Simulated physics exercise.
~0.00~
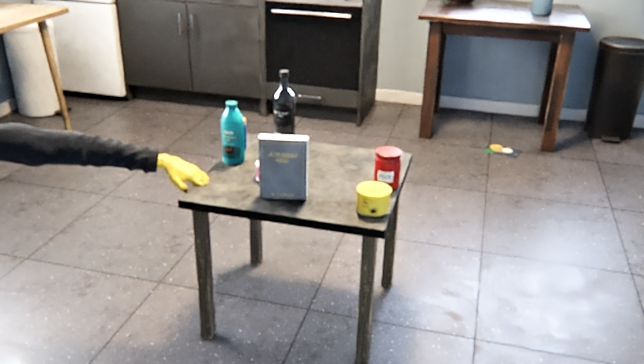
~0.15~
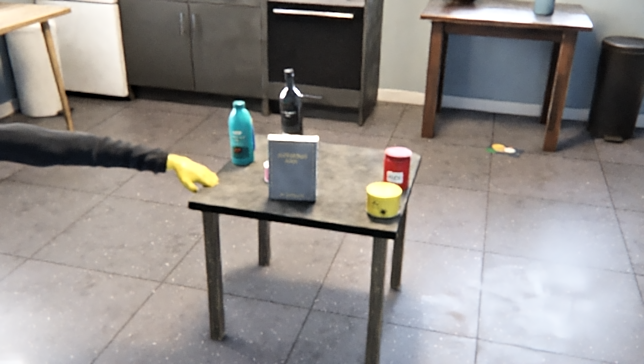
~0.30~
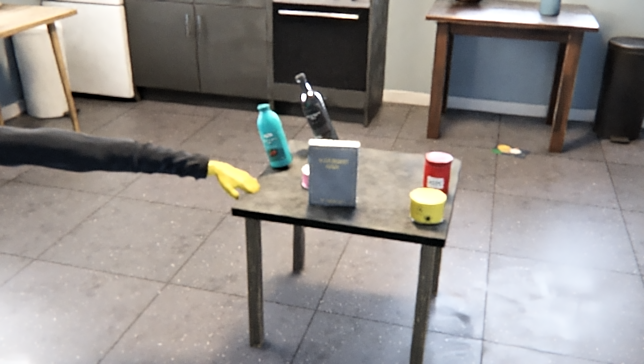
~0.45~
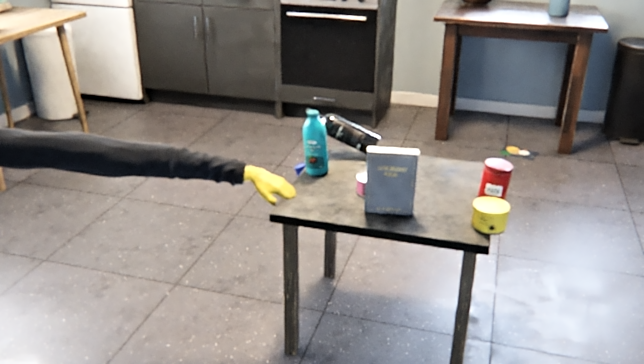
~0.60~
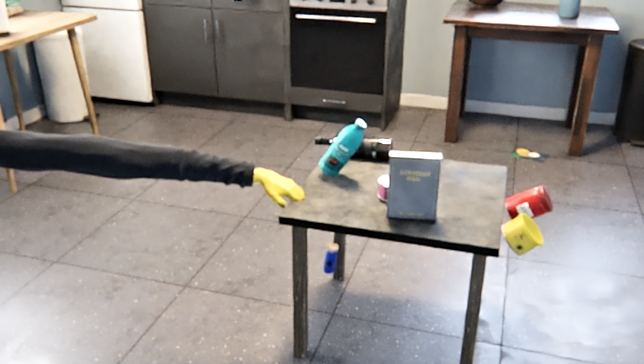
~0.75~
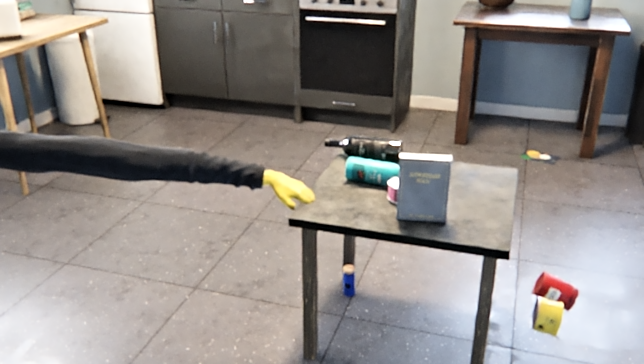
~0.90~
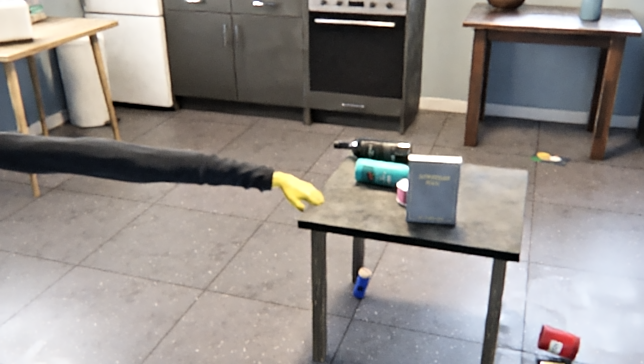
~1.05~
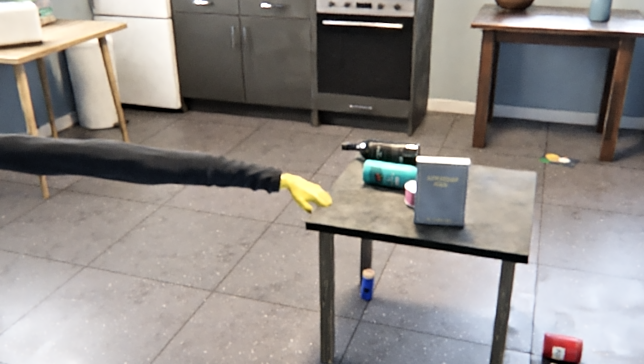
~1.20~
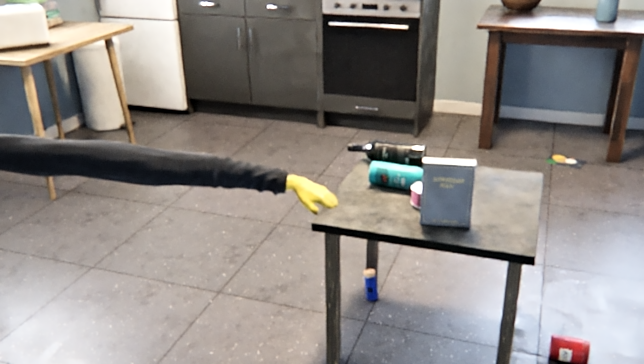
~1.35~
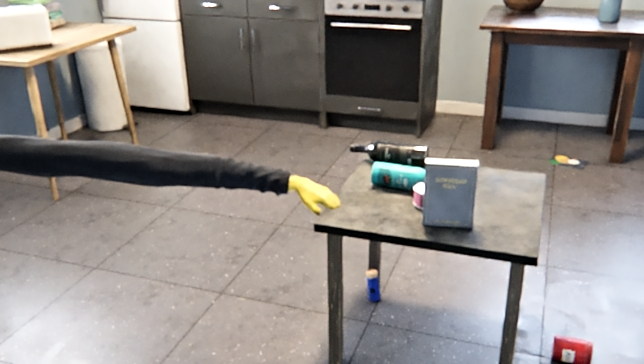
A small table slid right beside a yellow-gloved hand, tipping the black bottle, sending the blue shaker, red jar and yellow tub off its edges, and toppling the turquoise bottle; the grey book stayed standing, with the pink tub still on the tabletop.
